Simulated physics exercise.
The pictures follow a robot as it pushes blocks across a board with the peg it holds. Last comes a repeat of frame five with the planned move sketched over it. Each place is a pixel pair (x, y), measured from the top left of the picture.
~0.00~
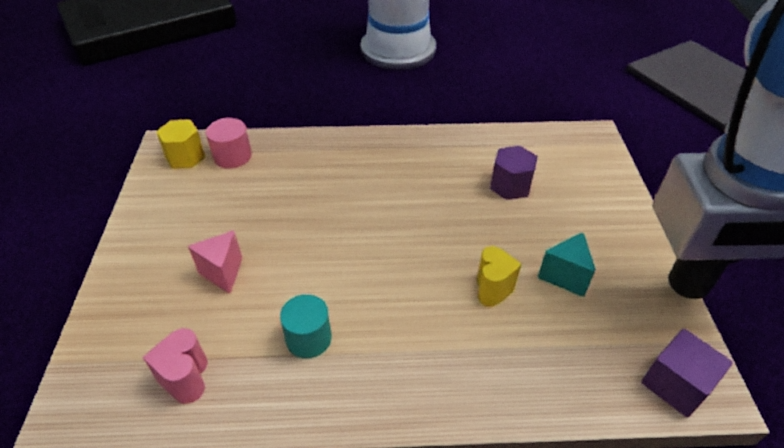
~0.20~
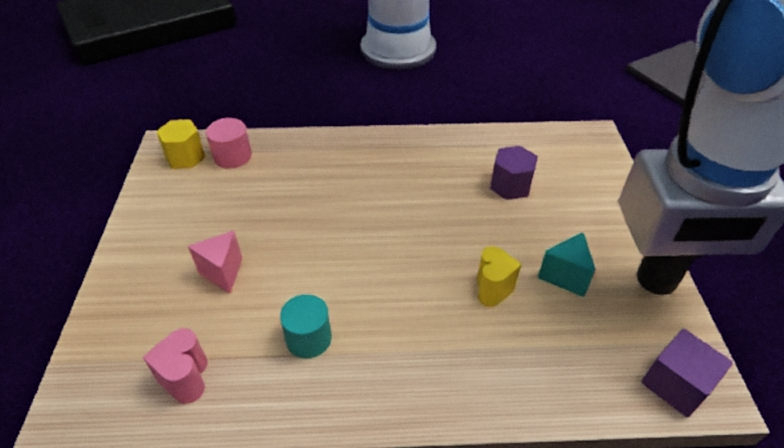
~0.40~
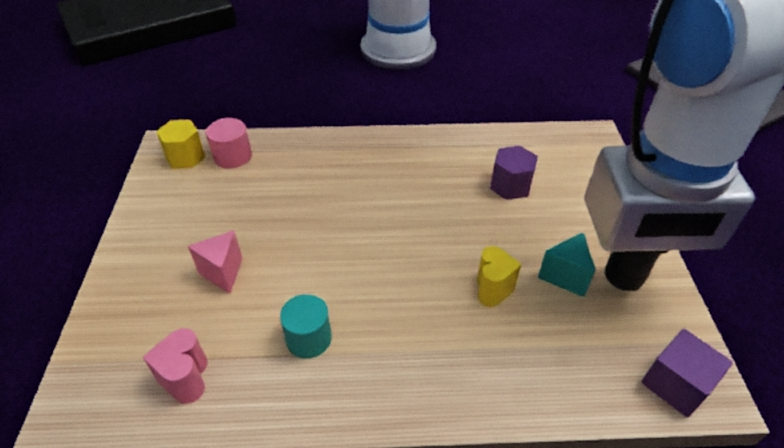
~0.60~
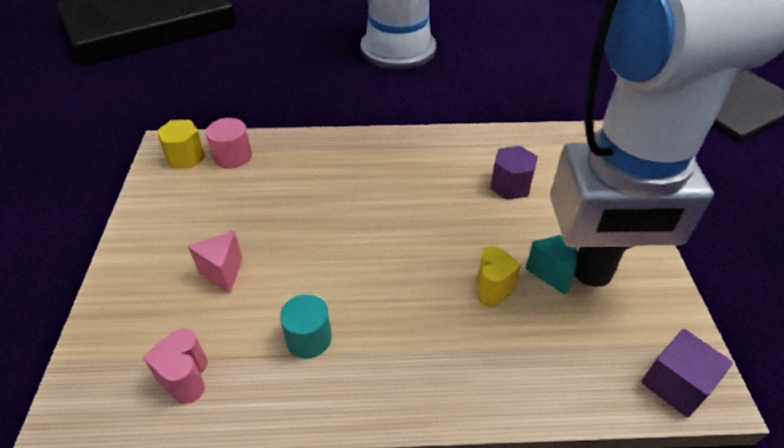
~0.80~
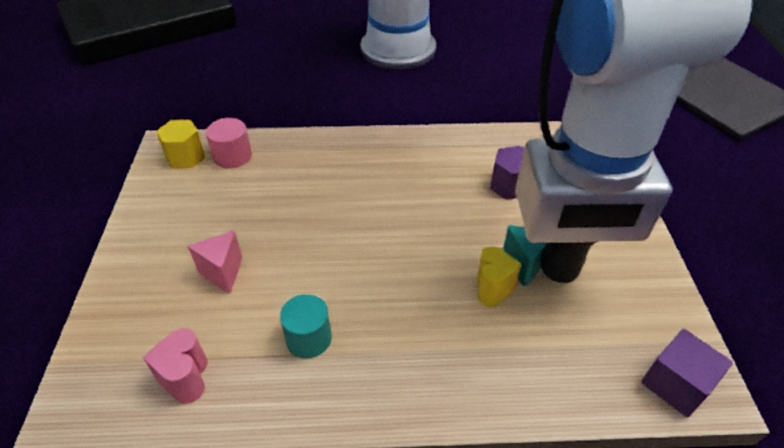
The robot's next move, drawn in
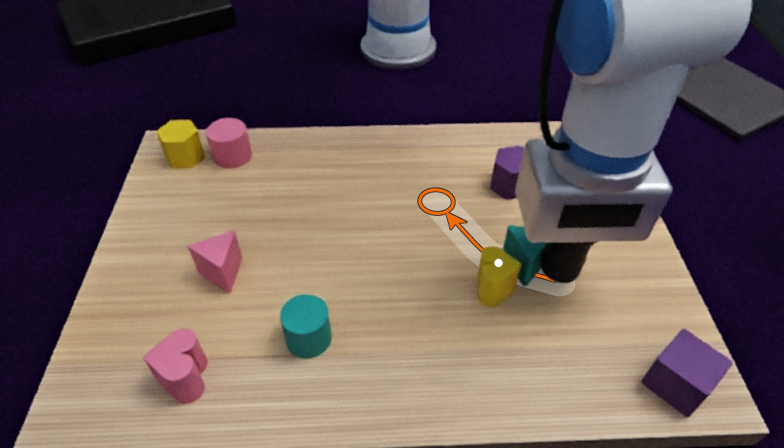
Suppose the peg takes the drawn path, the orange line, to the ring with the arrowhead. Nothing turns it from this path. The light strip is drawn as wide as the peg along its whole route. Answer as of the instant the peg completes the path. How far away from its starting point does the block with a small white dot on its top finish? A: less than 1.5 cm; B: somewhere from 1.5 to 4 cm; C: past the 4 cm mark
(A)
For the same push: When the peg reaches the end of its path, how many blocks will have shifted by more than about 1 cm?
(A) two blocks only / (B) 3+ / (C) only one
C.
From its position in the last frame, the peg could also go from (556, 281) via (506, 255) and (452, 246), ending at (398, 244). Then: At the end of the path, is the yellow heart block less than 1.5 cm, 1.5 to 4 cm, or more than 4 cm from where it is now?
Its final spot will lie within 1.5 cm of the current one.
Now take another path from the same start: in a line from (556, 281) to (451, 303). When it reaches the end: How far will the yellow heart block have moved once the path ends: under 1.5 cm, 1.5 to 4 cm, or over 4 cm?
It is going to finish beyond 4 cm from where it is now.
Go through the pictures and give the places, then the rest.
The first picture shows peg's lower end at (688, 284); yellow heart block at (499, 263); turquoise triangular piece at (575, 251).
The second picture shows peg at (656, 280); blocks still.
The third picture shows peg at (624, 276); blocks still.
The fourth picture shows peg at (592, 273); turquoise triangular piece at (561, 247).
The fifth picture shows peg at (560, 269); yellow heart block at (499, 263); turquoise triangular piece partly hidden.
Drawn move, from (556, 281) over (502, 263) and (465, 232) to (436, 201); the dot is on the yellow heart block.
The first path, step by step. One third of the way, peg at (505, 251); turquoise triangular piece at (481, 219).
Two thirds of the way, peg at (466, 220); turquoise triangular piece at (441, 191).
At the end, peg at (437, 189); yellow heart block still; turquoise triangular piece at (410, 164), turned 25° anticlockwise.
